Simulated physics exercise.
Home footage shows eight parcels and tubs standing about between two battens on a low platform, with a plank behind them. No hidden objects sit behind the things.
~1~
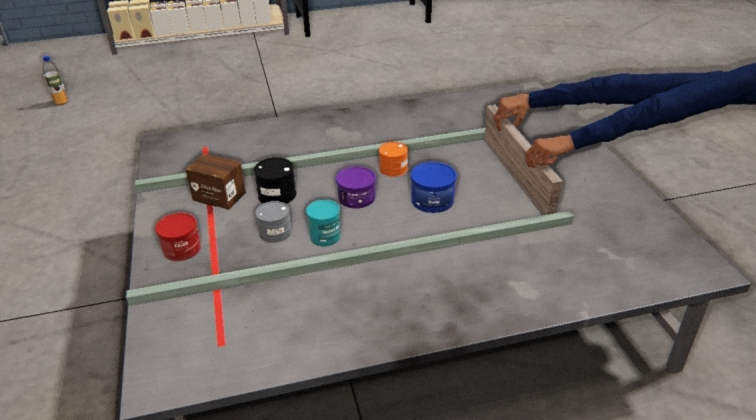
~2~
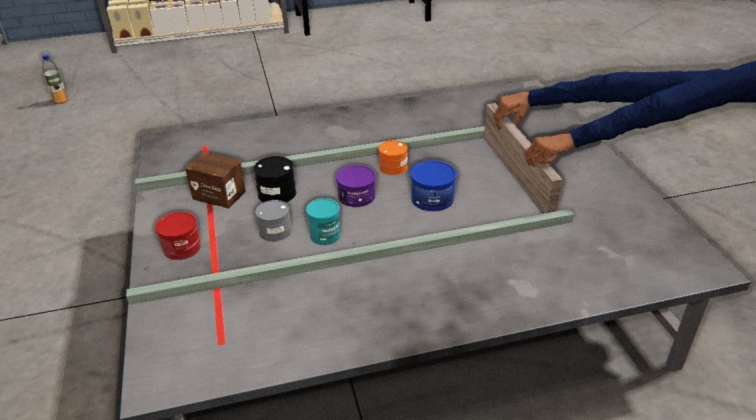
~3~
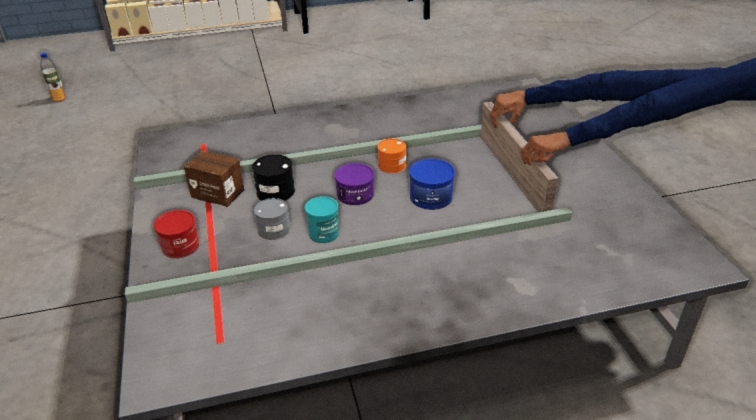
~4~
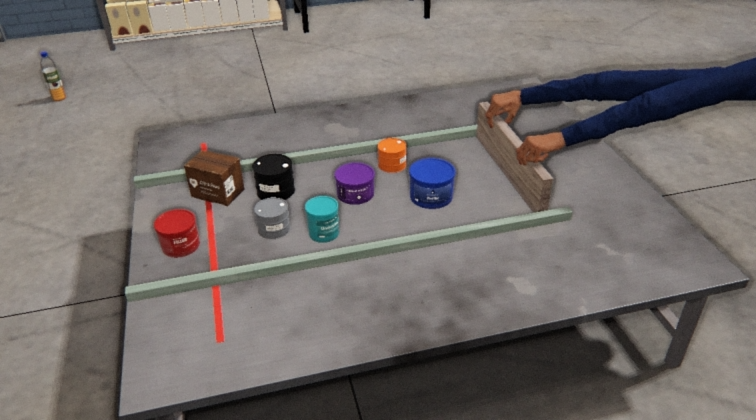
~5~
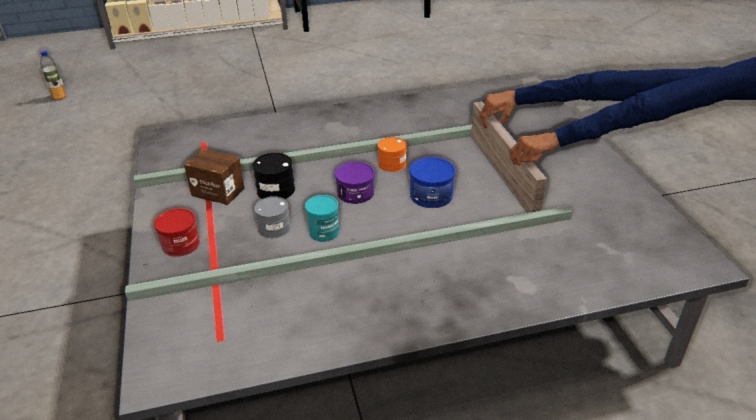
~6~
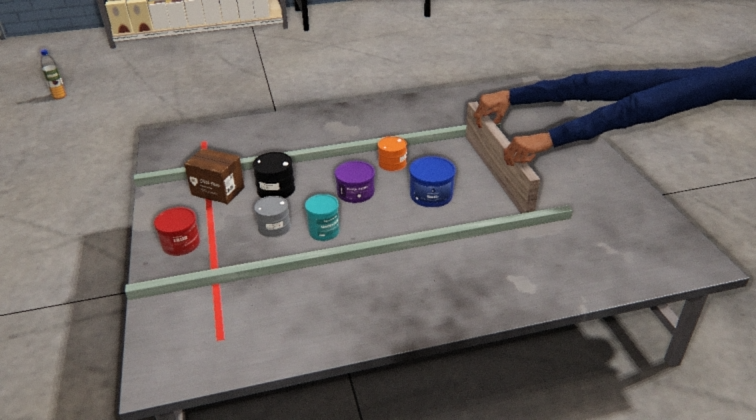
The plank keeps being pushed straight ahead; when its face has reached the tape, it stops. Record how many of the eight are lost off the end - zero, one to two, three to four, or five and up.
Lost off the end: One to two.
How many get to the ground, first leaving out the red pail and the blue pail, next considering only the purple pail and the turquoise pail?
The counts: 0 and 0.
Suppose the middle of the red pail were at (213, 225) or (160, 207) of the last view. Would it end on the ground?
It keeps its place, then keeps its place.
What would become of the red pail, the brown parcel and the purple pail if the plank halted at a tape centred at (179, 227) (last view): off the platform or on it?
The red pail is gone; the brown parcel is gone; and the purple pail keeps its place.
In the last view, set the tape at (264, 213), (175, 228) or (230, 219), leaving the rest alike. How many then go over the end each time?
Going through each try, you'd get 0, 4 and 0.
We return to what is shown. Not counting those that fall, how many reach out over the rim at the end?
Overhanging: 1.
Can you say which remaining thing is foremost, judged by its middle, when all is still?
The one is the red pail.
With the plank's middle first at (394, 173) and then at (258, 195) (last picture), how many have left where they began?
The number moved is 3 and then 8.
Soon after, none off yet; red pail at rest near (178, 232); brown parcel at rest near (215, 176); grey canister at rest near (273, 217).
Then, none off yet; red pail moving near (174, 232); brown parcel moved about its own width near (171, 176); grey canister moved well along near (211, 232).
By the end, the number that fall off is one or two; fallen, brown parcel.
